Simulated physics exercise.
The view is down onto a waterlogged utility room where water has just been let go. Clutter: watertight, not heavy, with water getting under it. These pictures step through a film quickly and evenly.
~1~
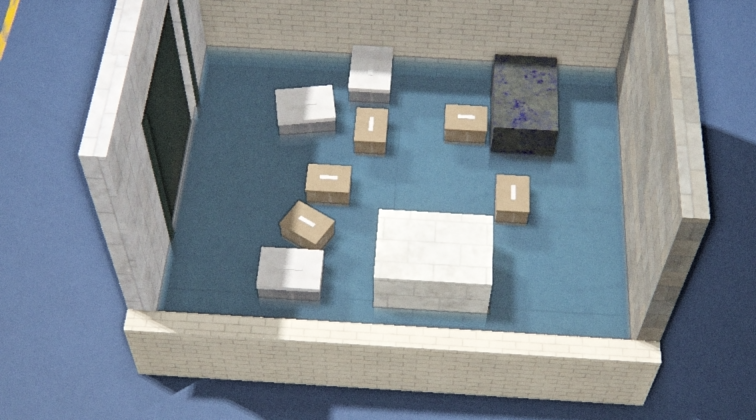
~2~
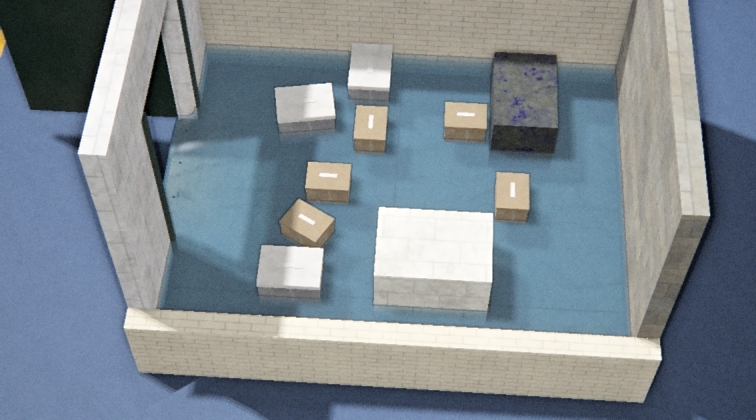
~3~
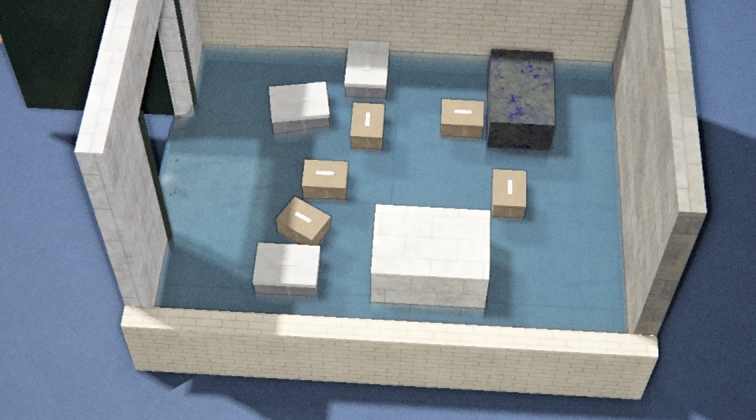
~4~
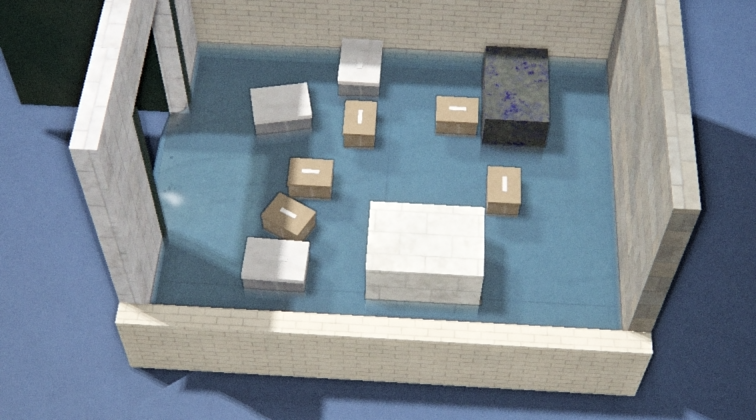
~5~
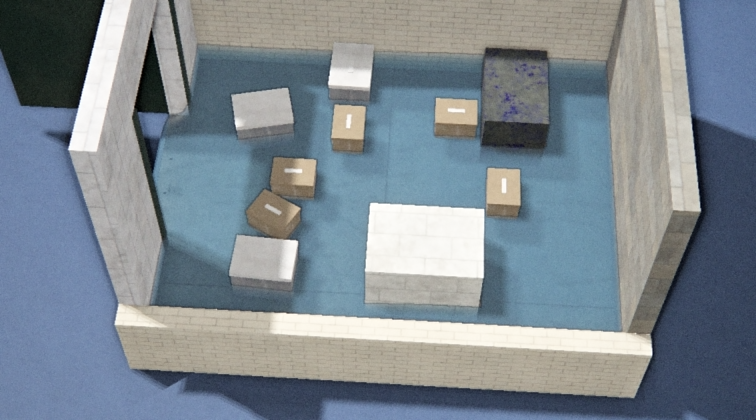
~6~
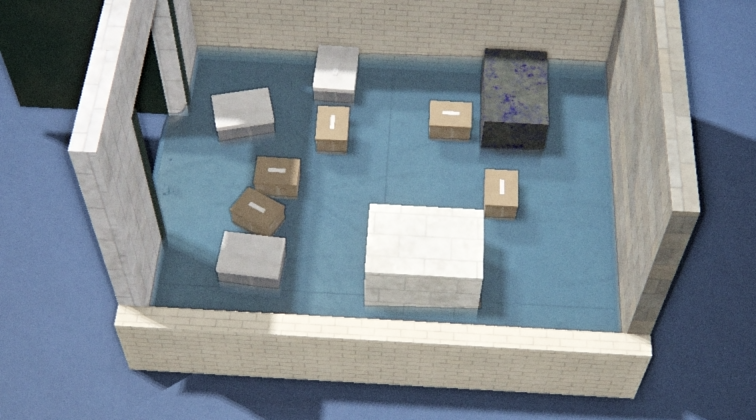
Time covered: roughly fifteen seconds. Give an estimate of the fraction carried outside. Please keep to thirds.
Keeping to thirds, two thirds or more.
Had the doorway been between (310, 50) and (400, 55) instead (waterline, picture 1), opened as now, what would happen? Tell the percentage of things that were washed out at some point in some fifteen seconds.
I'd put it near 90 percent.
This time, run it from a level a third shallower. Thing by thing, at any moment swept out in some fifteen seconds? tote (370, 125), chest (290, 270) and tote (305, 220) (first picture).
So, in the listed order, they end up flushed out, not lost and flushed out.
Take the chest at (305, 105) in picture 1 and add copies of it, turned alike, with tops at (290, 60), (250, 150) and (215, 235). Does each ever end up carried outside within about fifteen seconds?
In order: Exits; exits; exits.
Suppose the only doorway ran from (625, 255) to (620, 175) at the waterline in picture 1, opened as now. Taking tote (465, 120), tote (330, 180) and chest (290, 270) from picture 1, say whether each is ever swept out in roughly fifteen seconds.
First one flushed away, second flushed away, third held back.
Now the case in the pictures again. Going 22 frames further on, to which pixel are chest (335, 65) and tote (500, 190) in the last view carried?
Look for them around (166, 111) and (181, 185).
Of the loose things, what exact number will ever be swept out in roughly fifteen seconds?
That works out to 6.
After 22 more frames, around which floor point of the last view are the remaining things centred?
Mean floor position: Approx. (266, 153) px, last view.
A moment on, 0 of 8 are out; 7 afloat.
Next, 5 of 8 are out; 2 afloat.
Later, 5 of 8 are out; 2 afloat.
In the end, 6 of 8 are out; 1 afloat.
